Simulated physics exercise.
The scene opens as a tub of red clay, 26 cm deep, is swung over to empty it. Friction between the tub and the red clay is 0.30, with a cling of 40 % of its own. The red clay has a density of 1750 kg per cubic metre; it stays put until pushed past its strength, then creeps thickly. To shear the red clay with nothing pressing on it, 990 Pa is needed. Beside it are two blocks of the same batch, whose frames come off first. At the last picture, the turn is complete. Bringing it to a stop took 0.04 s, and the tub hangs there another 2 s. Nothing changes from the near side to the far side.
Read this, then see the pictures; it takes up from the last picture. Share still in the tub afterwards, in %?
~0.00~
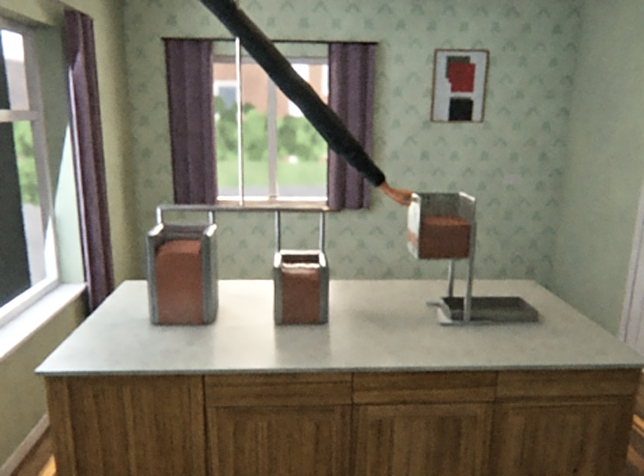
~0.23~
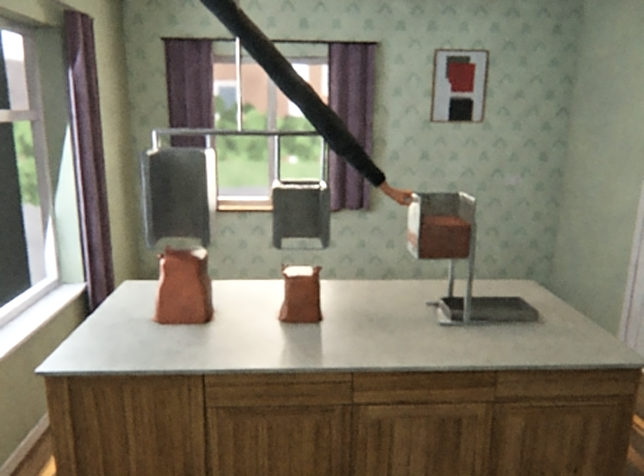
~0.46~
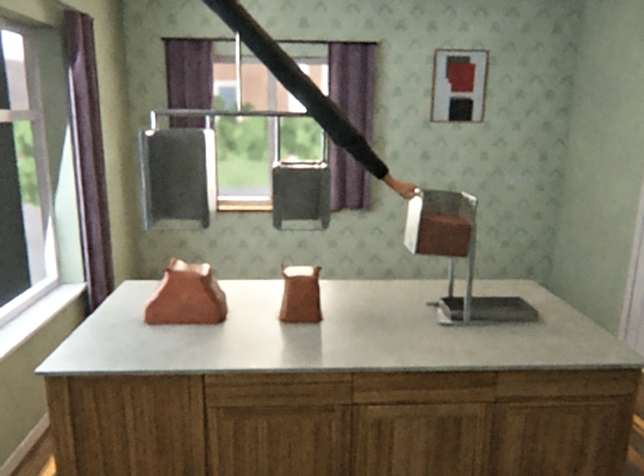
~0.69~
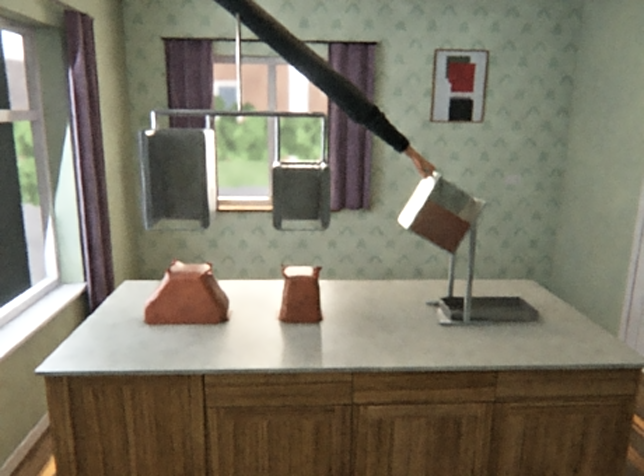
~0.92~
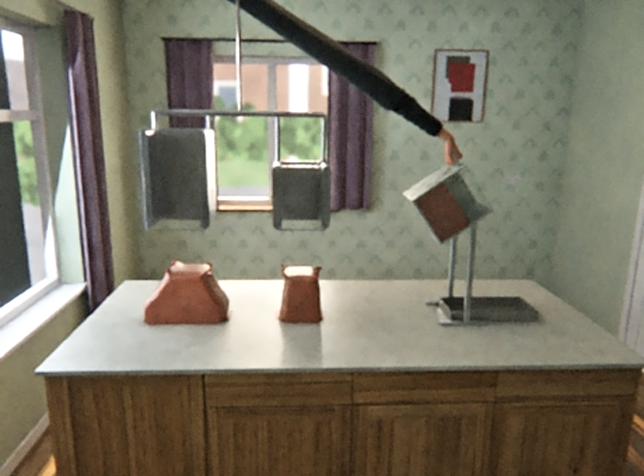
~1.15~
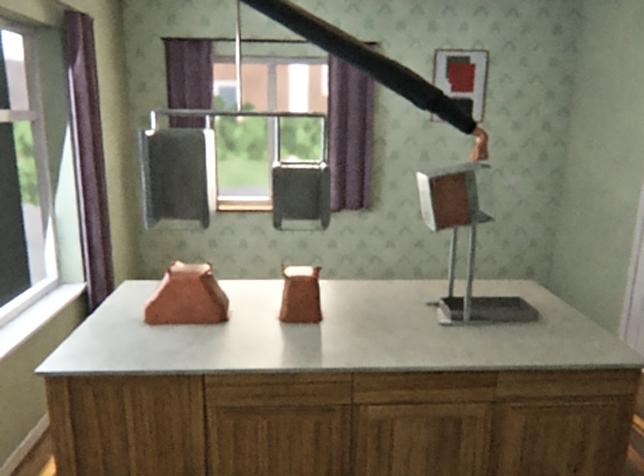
100 %.
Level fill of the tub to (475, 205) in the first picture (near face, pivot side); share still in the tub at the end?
100 %.
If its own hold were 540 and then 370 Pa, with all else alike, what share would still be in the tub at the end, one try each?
The two runs give near 100 % and near 100 % respectively.
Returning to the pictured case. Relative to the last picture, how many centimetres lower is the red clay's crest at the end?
The top ends up some 0 cm below its level in the last picture.
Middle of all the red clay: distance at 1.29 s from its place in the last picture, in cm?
Displacement noted: Approx. 0 cm... about that.
After 1.29 s, the tub is at 79 degrees and holds 100 %.
After 1.46 s, the tub is at 79 degrees and holds 100 %.
After 1.63 s, the tub is at 79 degrees and holds 100 %.
After 1.80 s, the tub is at 79 degrees and holds 100 %.
After 3.15 s, the tub is at 79 degrees and holds 100 %.
